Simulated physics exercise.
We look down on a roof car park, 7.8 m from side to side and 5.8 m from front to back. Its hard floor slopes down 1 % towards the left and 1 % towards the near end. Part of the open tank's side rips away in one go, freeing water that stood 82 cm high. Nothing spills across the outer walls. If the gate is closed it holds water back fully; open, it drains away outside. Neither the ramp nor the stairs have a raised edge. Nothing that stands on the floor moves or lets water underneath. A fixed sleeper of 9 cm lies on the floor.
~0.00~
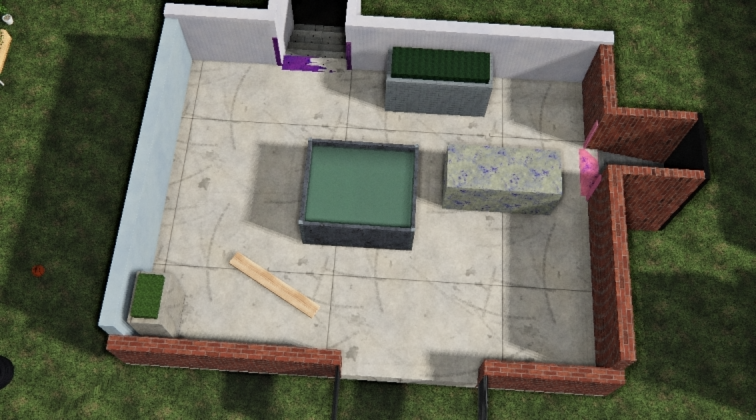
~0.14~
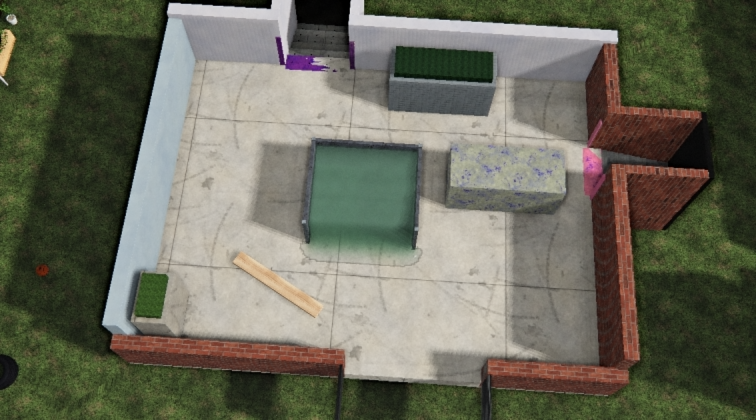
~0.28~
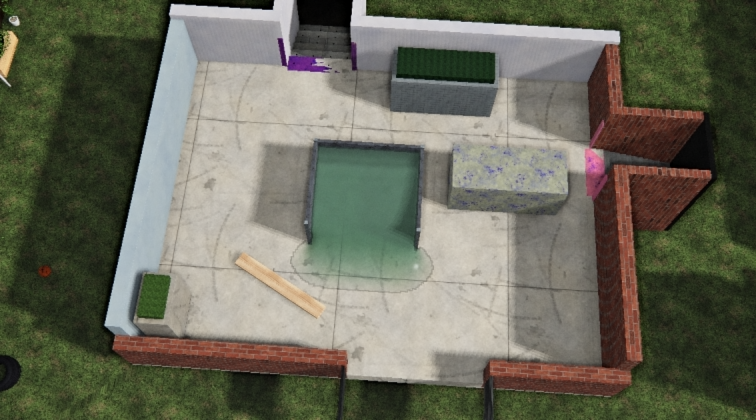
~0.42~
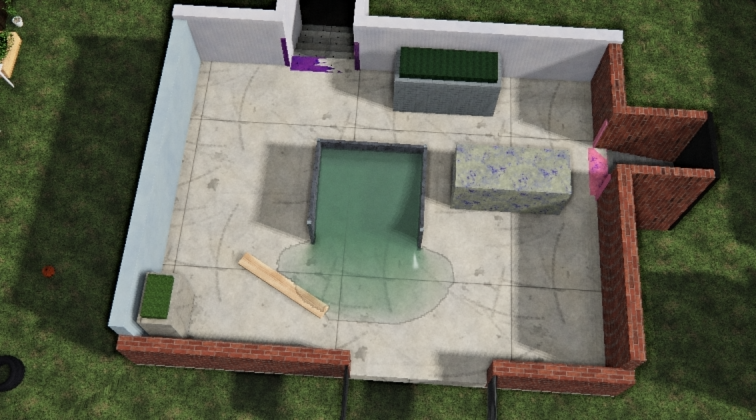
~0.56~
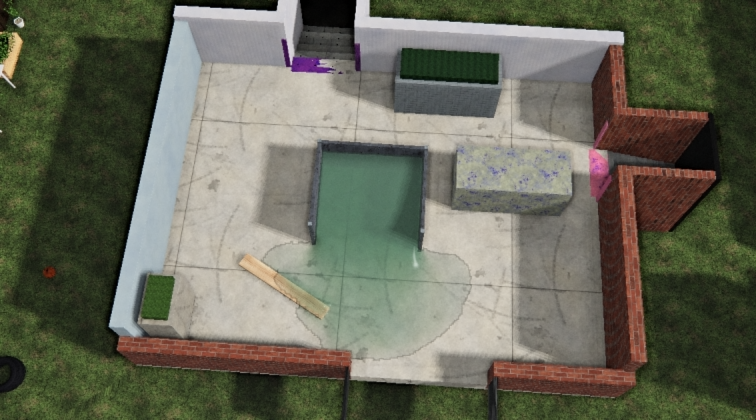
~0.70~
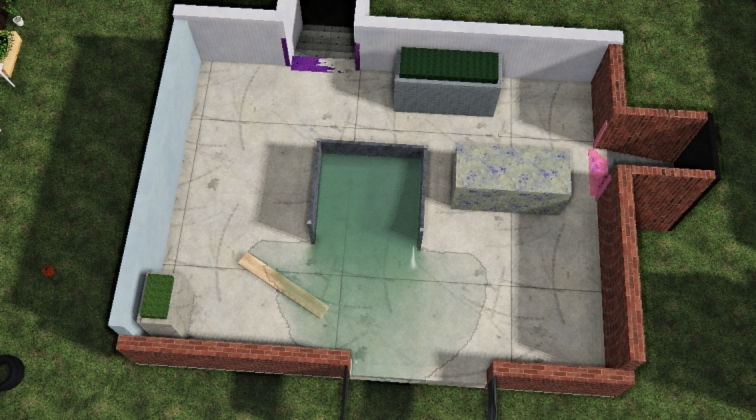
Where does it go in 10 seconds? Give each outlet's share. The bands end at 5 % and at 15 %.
The gate takes more than 15 %; the flight of stairs down (marked purple) takes under 5 %; the ramp down (marked pink) takes under 5 %.
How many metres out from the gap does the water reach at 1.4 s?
Some 3.8 m out.
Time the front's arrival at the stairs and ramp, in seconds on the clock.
Arrival: Stairs 5.5 s, ramp not within the 10 s.
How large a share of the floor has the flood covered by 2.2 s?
Some 30 per cent of it.
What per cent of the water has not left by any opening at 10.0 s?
About 44 per cent.
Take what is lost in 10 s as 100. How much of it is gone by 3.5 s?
About 70 per cent.
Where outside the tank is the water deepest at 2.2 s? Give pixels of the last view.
Around (148, 347).
After 1.4 s water covers 25 % of the floor and is deepest (48 cm) near (337, 359); gone so far, the gate 13 %, the flight of stairs down (marked purple) 0 %, the ramp down (marked pink) 0 %.
After 2.2 s water covers 30 % of the floor and is deepest (44 cm) near (148, 347); gone so far, the gate 28 %, the flight of stairs down (marked purple) 0 %, the ramp down (marked pink) 0 %.
After 3.5 s water covers 40 % of the floor and is deepest (25 cm) near (148, 347); gone so far, the gate 40 %, the flight of stairs down (marked purple) 0 %, the ramp down (marked pink) 0 %.
After 6.0 s water covers 55 % of the floor and is deepest (14 cm) near (199, 79); gone so far, the gate 49 %, the flight of stairs down (marked purple) 0 %, the ramp down (marked pink) 0 %.
After 10.0 s water covers 65 % of the floor and is deepest (7 cm) near (182, 168); gone so far, the gate 55 %, the flight of stairs down (marked purple) 1 %, the ramp down (marked pink) 0 %.
